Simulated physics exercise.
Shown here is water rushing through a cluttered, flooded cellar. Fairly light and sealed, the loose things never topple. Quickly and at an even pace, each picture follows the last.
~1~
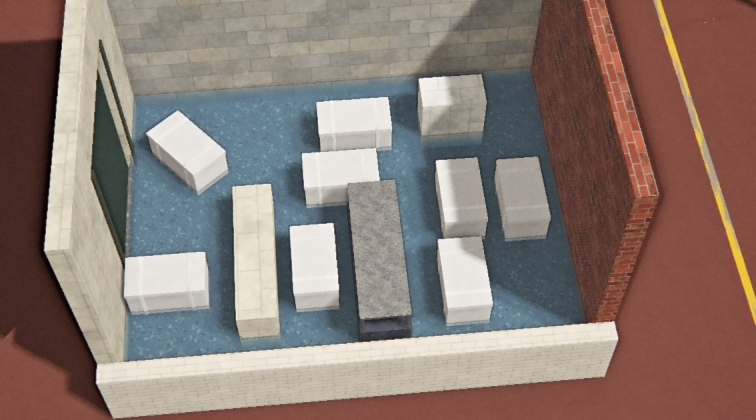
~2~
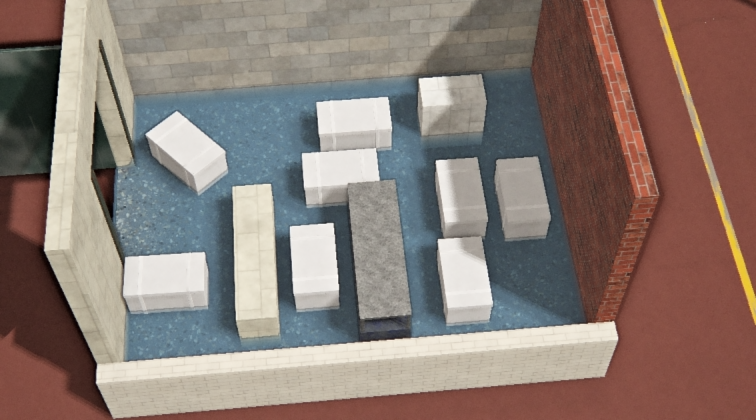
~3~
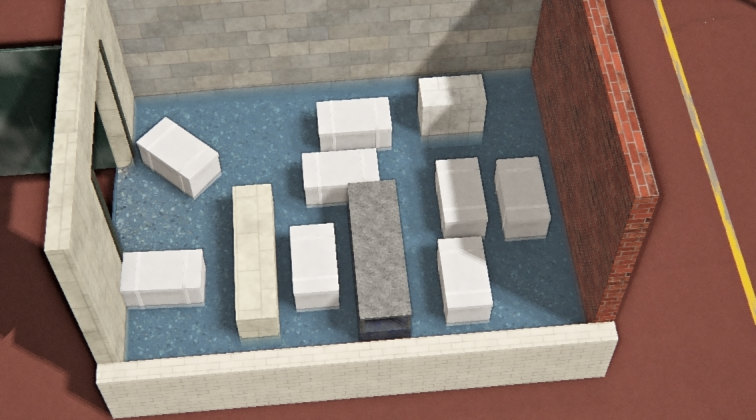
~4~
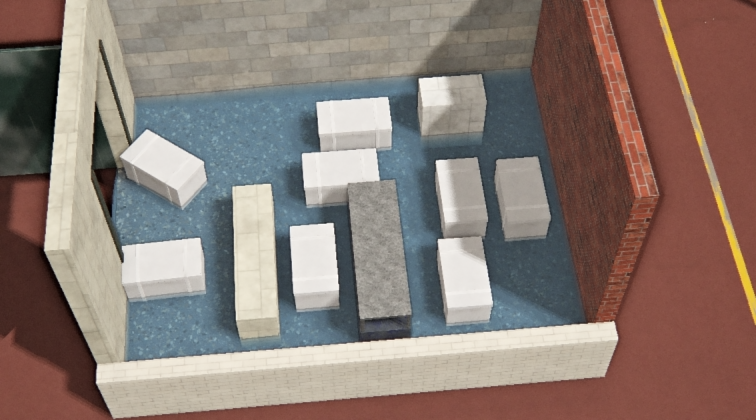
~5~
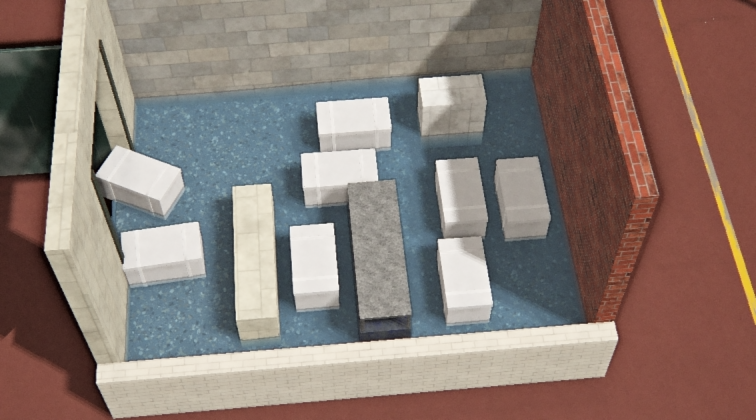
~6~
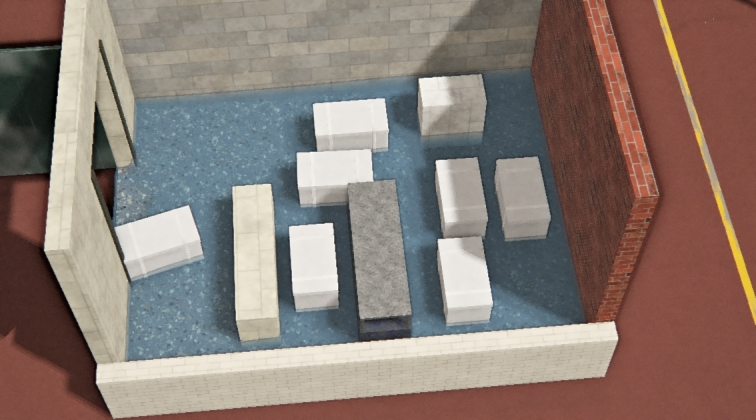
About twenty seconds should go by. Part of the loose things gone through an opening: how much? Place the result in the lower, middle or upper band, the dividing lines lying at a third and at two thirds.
Middle band.
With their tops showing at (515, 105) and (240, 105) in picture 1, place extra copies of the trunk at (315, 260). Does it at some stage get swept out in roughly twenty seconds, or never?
Taking them in turn: Held back, then flushed away.
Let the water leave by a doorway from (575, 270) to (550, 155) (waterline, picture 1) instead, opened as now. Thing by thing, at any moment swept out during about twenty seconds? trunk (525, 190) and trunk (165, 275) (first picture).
Exits, then remains.
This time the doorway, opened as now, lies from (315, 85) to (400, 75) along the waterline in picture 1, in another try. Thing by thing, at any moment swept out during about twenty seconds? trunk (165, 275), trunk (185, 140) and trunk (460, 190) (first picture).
In the order given: Retained, flushed out, flushed out.
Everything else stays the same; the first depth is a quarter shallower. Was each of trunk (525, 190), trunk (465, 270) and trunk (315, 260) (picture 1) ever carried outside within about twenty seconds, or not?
Per object: Remained / remained / remained.
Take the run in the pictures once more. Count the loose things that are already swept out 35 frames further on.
That makes 5.
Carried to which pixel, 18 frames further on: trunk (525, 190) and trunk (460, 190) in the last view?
I'd expect them close to (478, 158) and (261, 163).
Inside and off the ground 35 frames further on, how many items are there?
By my reckoning the number comes out at 3.
A moment on, 2 of 8 are out; 6 afloat.
Next, 4 of 8 are out; 4 afloat.
Later, 5 of 8 are out; 3 afloat.
In the end, 5 of 8 are out; 3 afloat.
